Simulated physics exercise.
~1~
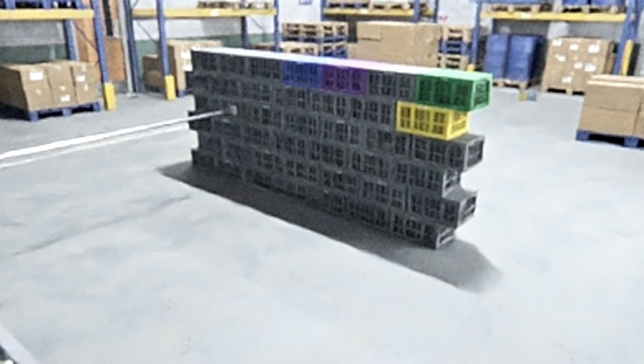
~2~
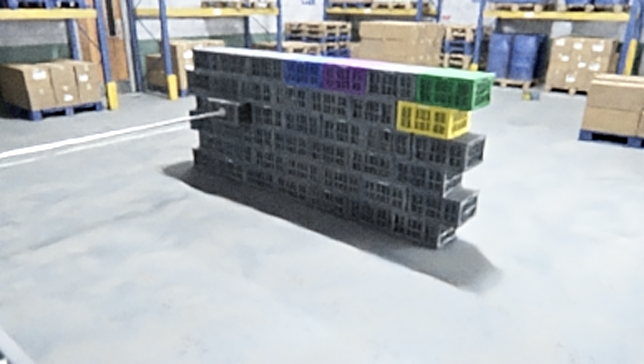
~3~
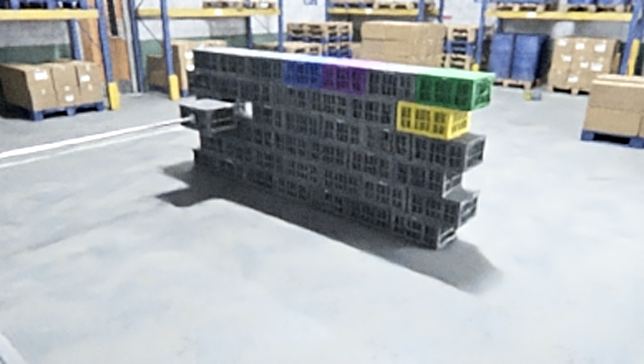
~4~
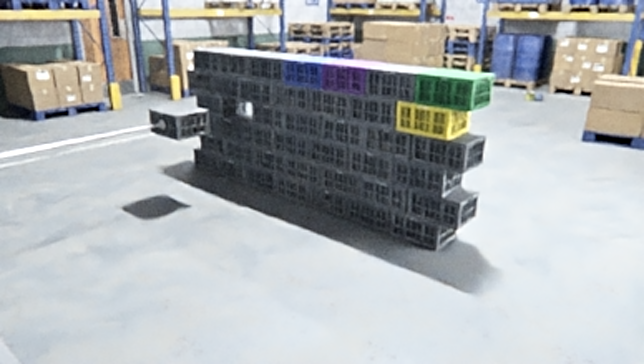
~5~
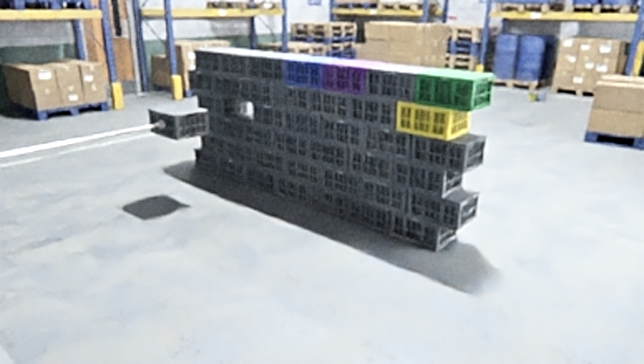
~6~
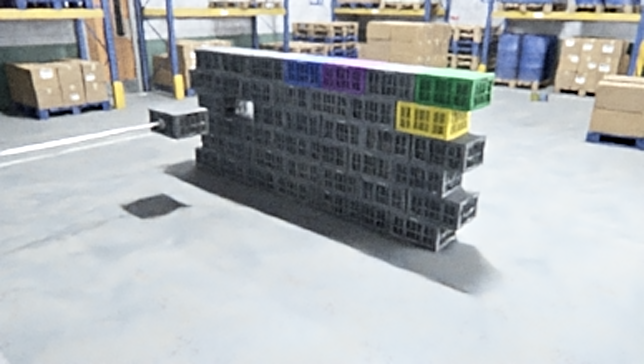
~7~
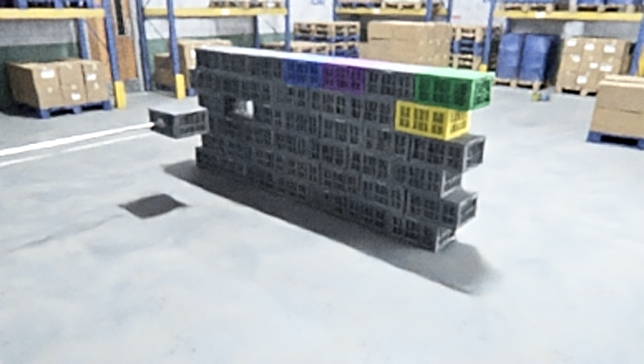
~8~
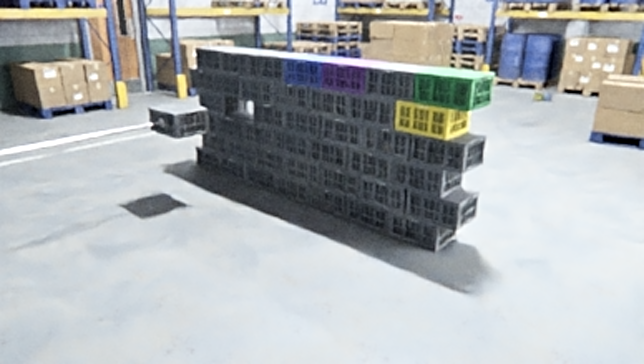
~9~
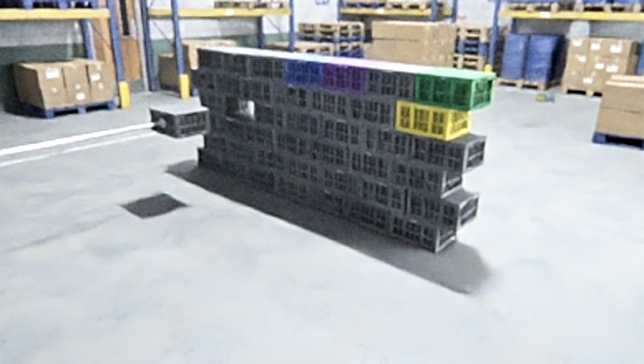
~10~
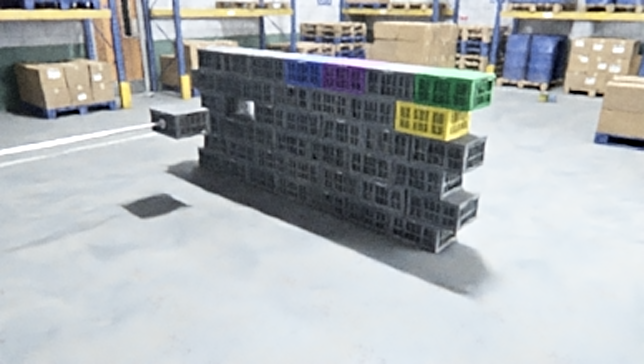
A thin pale rod reaches in from the left toward a long wall of dark grey crates on a warehouse floor, seen from slightly above, with loaded racks and boxes behind. Blue, purple and green crates sit along the top row, and a yellow one sits just below the green at the right. The rod draws a single grey crate leftward out of the wall near its left end, leaving a small see-through gap. The crate stops clear of the wall, held above its shadow on the floor. The wall stays standing, its coloured crates still in place.
